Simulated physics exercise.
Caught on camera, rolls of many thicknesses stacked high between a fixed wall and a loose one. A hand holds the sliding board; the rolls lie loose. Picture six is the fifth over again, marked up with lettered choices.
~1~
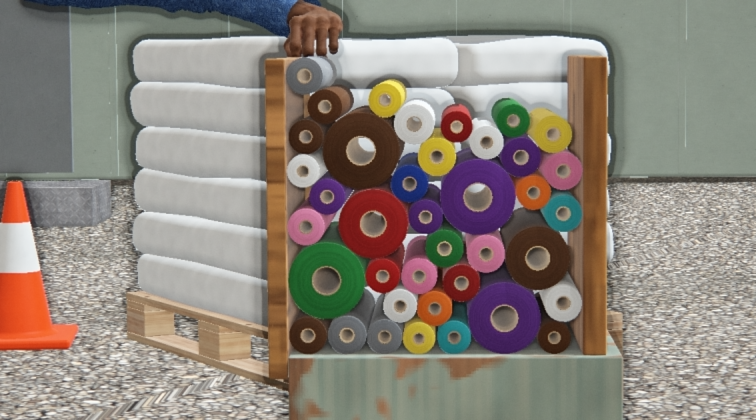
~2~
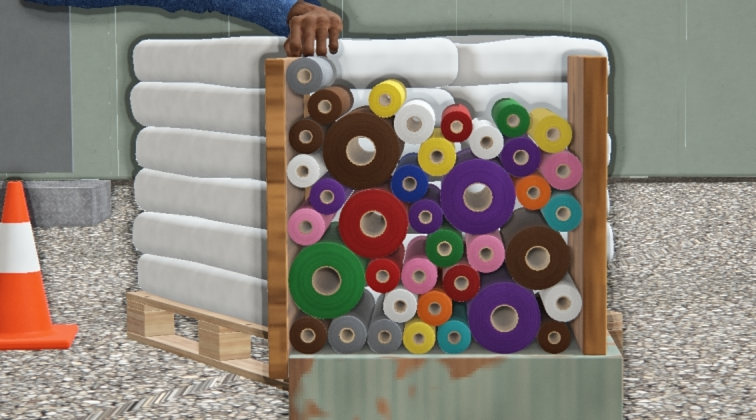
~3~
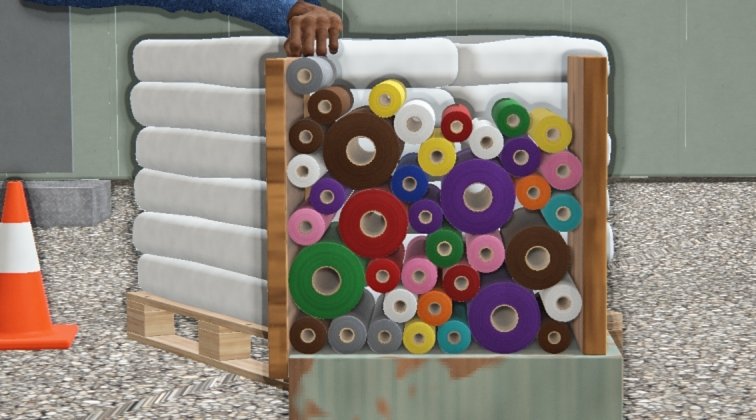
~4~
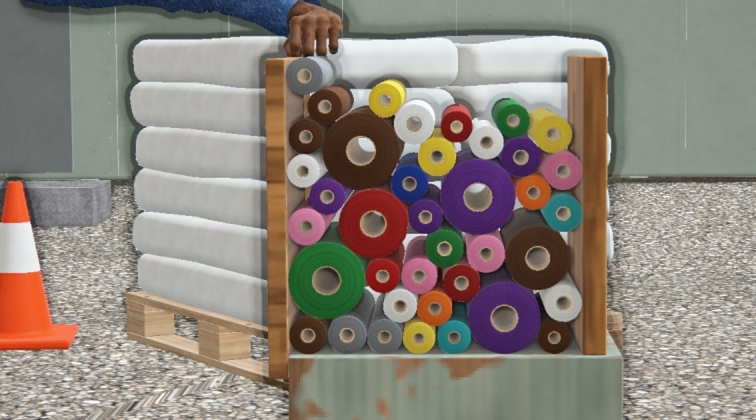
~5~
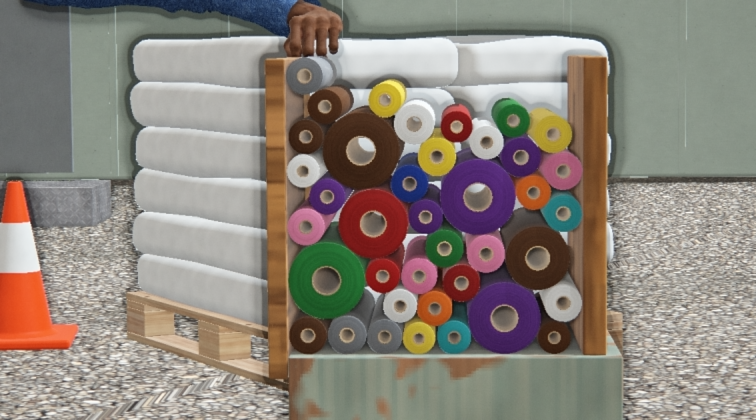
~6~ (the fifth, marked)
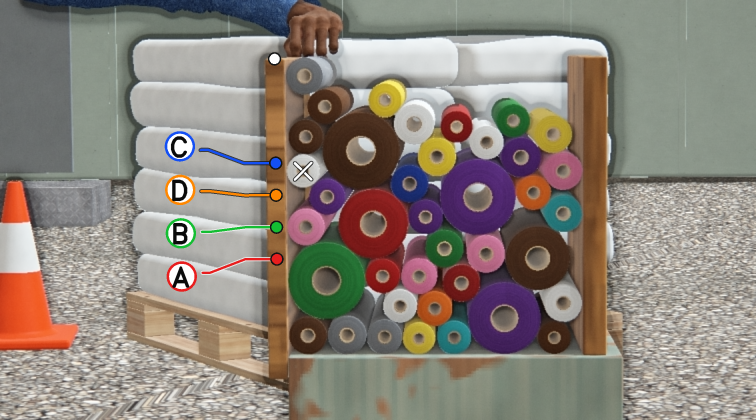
A hand rests still atop a wooden side board beside loosely stacked colourful rolls.
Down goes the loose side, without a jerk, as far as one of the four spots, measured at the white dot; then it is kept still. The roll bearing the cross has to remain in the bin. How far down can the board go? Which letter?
Lower it to D and no more.
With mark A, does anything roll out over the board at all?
Yes.
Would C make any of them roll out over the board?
At C: Yes.
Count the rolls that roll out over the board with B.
The count is four.
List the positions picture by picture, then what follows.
The first picture shows a pink roll (306, 227); a purple roll (327, 197); a white roll (303, 171).
The second picture shows a white roll (303, 171); a purple roll (521, 157).
The third picture shows a red roll (457, 127); side board (290, 206).
The fourth picture shows a brown roll (308, 335); a purple roll (505, 318).
The fifth picture shows a red roll (461, 283); a pink roll (306, 227); a purple roll (327, 197).
On the marked copy, A at (277, 259); B at (276, 227); C at (275, 163); D at (276, 195); the cross at (303, 171); the white dot at (274, 59).
Taking D. A third of the way, top of the board (286, 123).
Two thirds of the way, top of the board (287, 193).
When it is over, top of the board (287, 194), three out over the board, the crossed one still inside.
As for the rest, A lets the crossed one out; B lets the crossed one out; C keeps the crossed one inside.
